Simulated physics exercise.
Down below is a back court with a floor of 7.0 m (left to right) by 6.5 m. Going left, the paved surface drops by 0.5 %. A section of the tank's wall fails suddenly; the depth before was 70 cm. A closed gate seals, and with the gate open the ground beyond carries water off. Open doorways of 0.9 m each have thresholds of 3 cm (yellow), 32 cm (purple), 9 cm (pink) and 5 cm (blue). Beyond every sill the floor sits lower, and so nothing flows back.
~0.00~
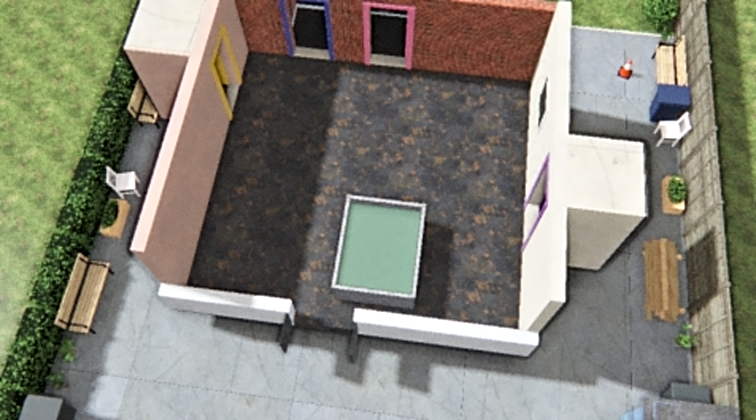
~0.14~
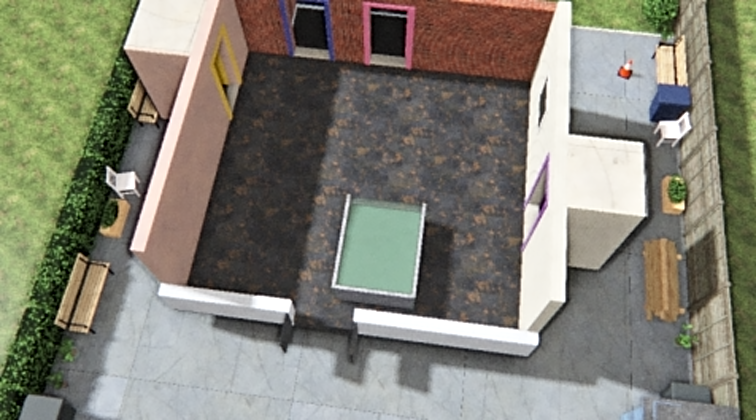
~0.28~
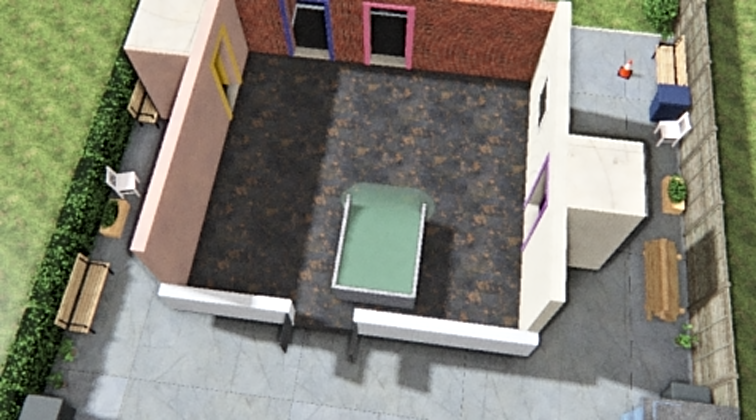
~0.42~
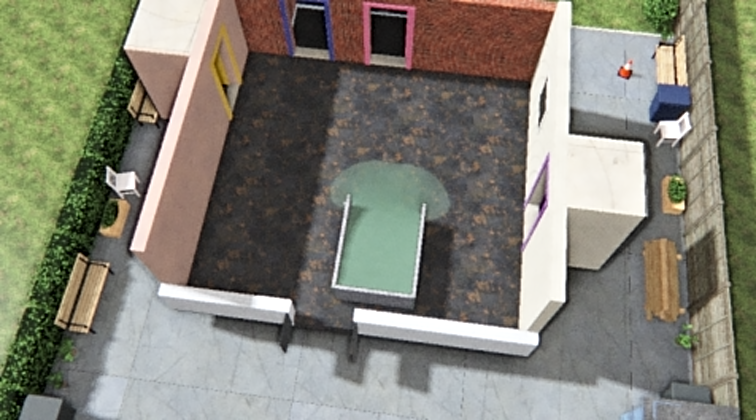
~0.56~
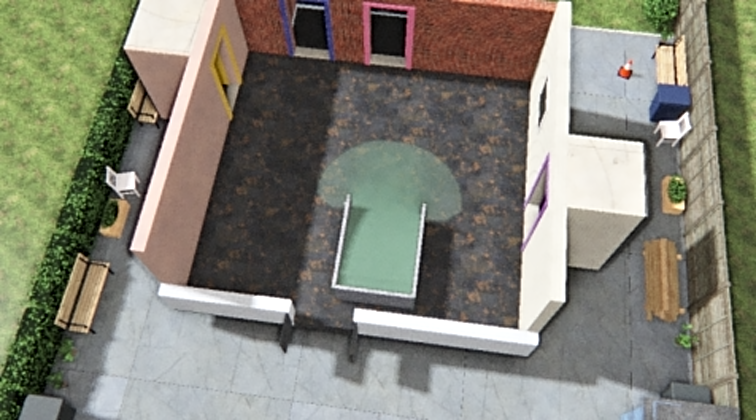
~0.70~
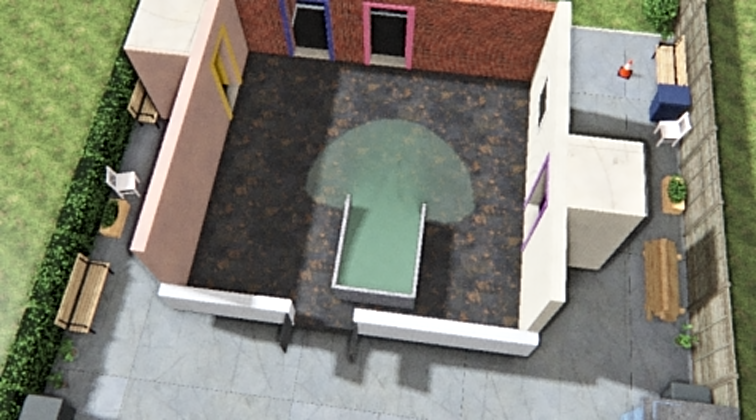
The clip opens on a walled court seen from above, with a still, rectangular tank of green water on its dark, mottled floor. The tank's far side gives way, and water pours through the gap, spreading toward the brick wall in a widening, rounded, thinning sheet.
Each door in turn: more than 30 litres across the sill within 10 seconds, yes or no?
Answers: Yellow door, yes; purple door, no; pink door, yes; blue door, yes.
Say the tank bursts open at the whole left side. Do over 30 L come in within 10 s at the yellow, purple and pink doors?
Then yellow would come out on the high side, purple on the low side and pink on the low side.
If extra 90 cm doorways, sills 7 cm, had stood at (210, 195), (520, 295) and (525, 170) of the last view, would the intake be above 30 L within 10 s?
Result in order - not enough, not enough, not enough.
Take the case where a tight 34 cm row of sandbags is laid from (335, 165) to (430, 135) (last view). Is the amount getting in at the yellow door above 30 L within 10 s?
Result at yellow: Limit broken.
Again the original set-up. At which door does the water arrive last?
Last: Purple.
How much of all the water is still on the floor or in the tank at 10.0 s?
Close to 82 in a hundred remains.
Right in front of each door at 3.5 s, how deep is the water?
In centimetres, the yellow door has 7, the purple door 1, the pink door 18 and the blue door 12.
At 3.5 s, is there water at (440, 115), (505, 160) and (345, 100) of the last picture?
The first point is awash, the second is awash and the third is awash.
After 1.4 s water covers 35 % of the floor and is deepest (28 cm) near (370, 209); yellow door not reached, purple door not reached, pink door 14 cm at the sill, 7 L in, blue door not reached.
After 2.2 s water covers 50 % of the floor and is deepest (26 cm) near (413, 73); yellow door not reached, purple door not reached, pink door 26 cm at the sill, 79 L in, blue door 14 cm at the sill, 4 L in.
After 3.5 s water covers 50 % of the floor and is deepest (24 cm) near (255, 56); yellow door 7 cm at the sill, 2 L in, purple door not reached, pink door 18 cm at the sill, 168 L in, blue door 12 cm at the sill, 49 L in.
After 6.0 s water covers 70 % of the floor and is deepest (12 cm) near (245, 67); yellow door 8 cm at the sill, 37 L in, purple door 4 cm at the sill, 0 L in, pink door 9 cm at the sill, 192 L in, blue door 7 cm at the sill, 69 L in.
After 10.0 s water covers 95 % of the floor and is deepest (8 cm) near (232, 116); yellow door 8 cm at the sill, 97 L in, purple door 2 cm at the sill, 0 L in, pink door 4 cm at the sill, 193 L in, blue door 6 cm at the sill, 83 L in.
